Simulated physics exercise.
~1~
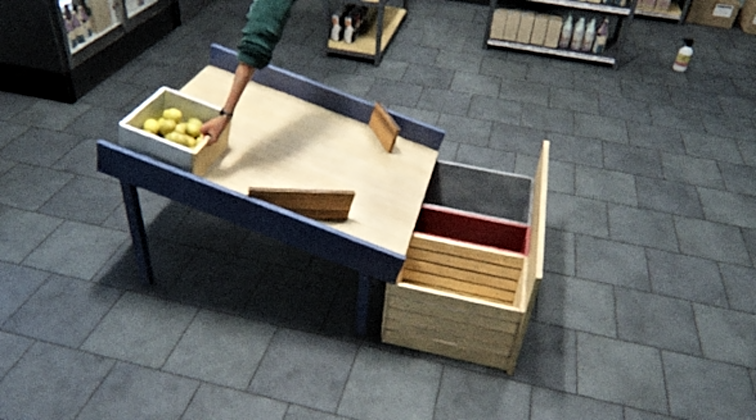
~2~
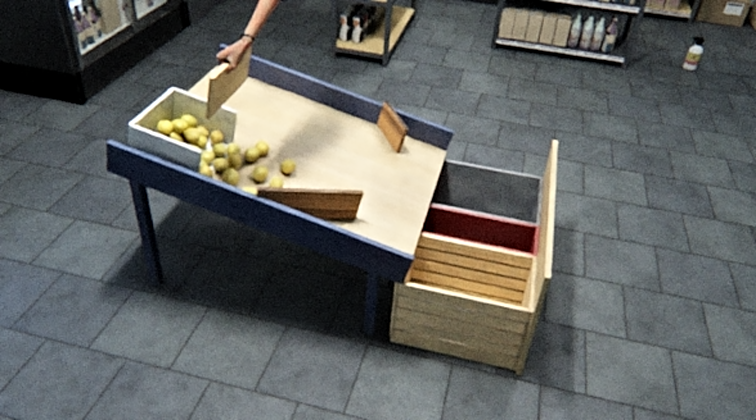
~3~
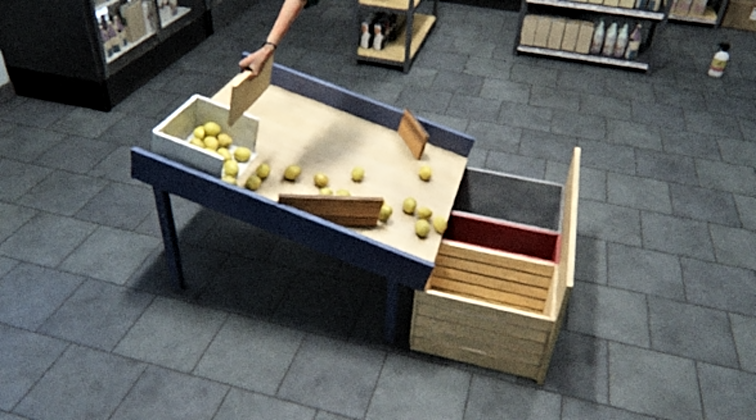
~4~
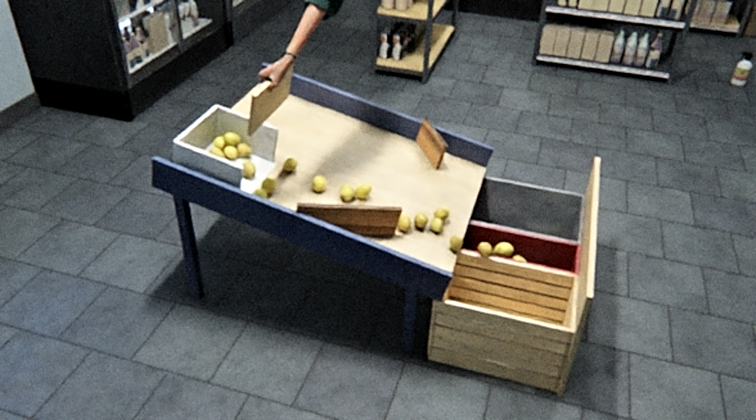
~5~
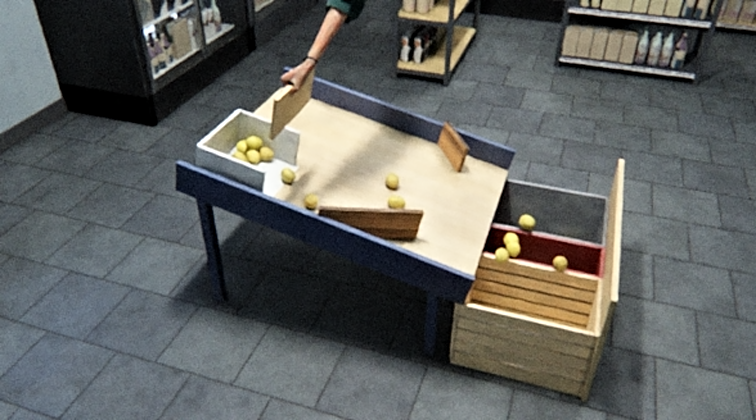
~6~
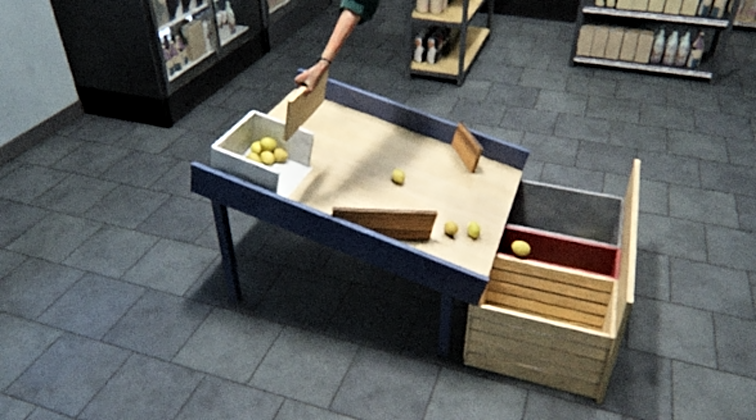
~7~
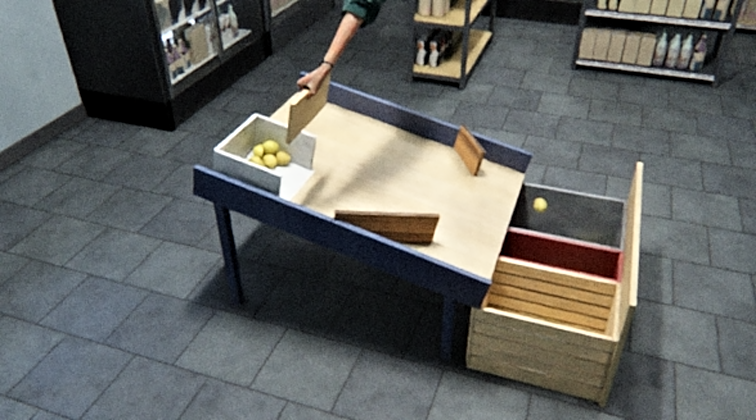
The footage shows a hand lifting a wooden gate from a white pen of lemons, which spill down a sloping table past two angled boards toward grey, red and wooden tubs. Most drop into the red tub, some lemons stay in the pen, and one last lemon is above the grey tub.
